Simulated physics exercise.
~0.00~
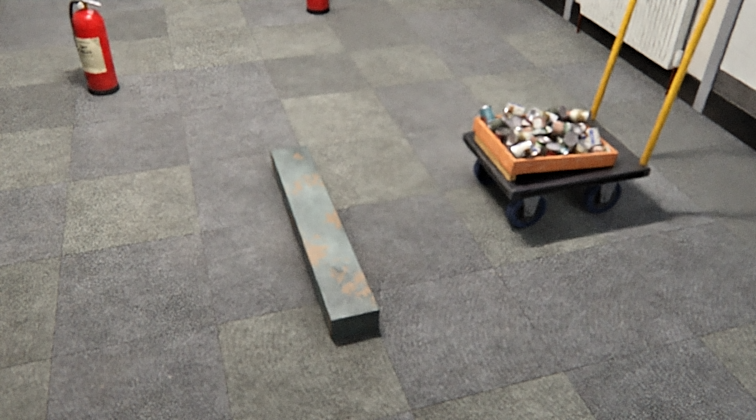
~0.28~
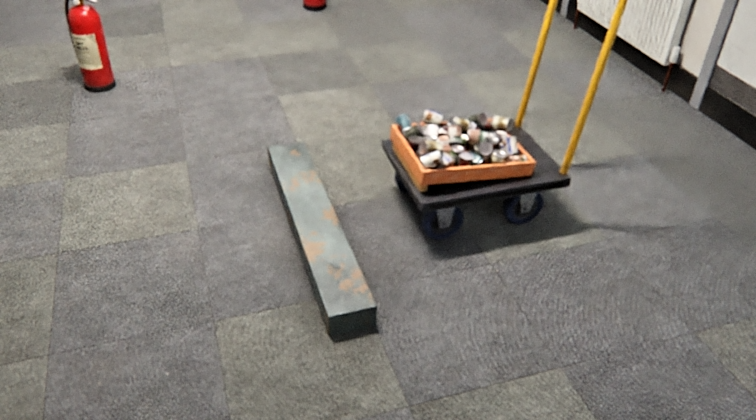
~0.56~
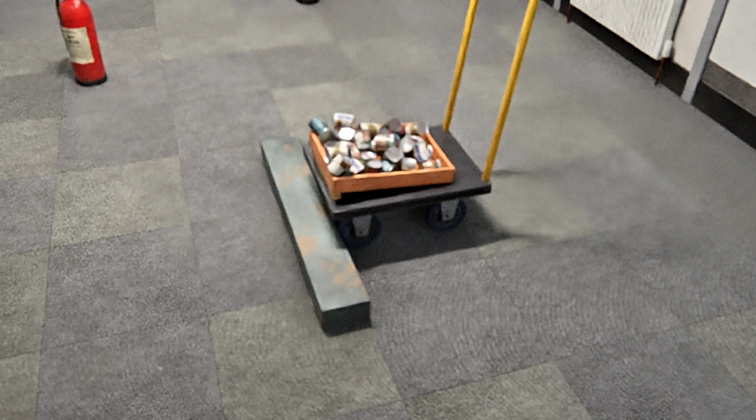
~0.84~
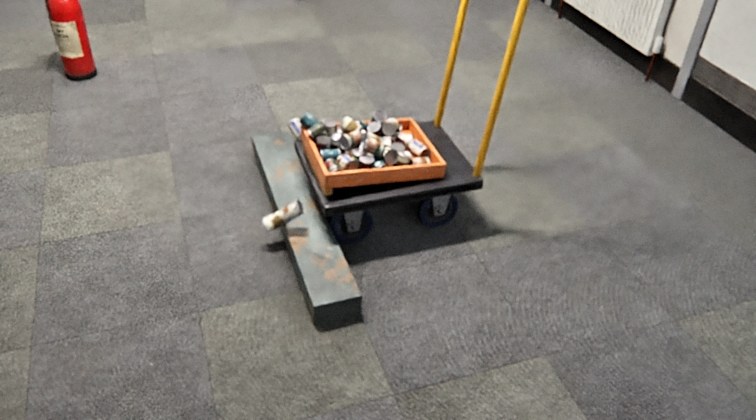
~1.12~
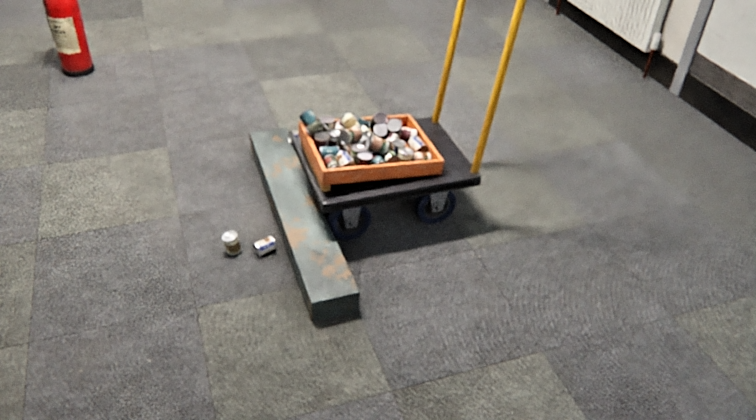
On a grey carpet-tiled floor, a trolley carrying an orange tray of small tins rolls left, stops at a kerb, and tins spill beyond it.
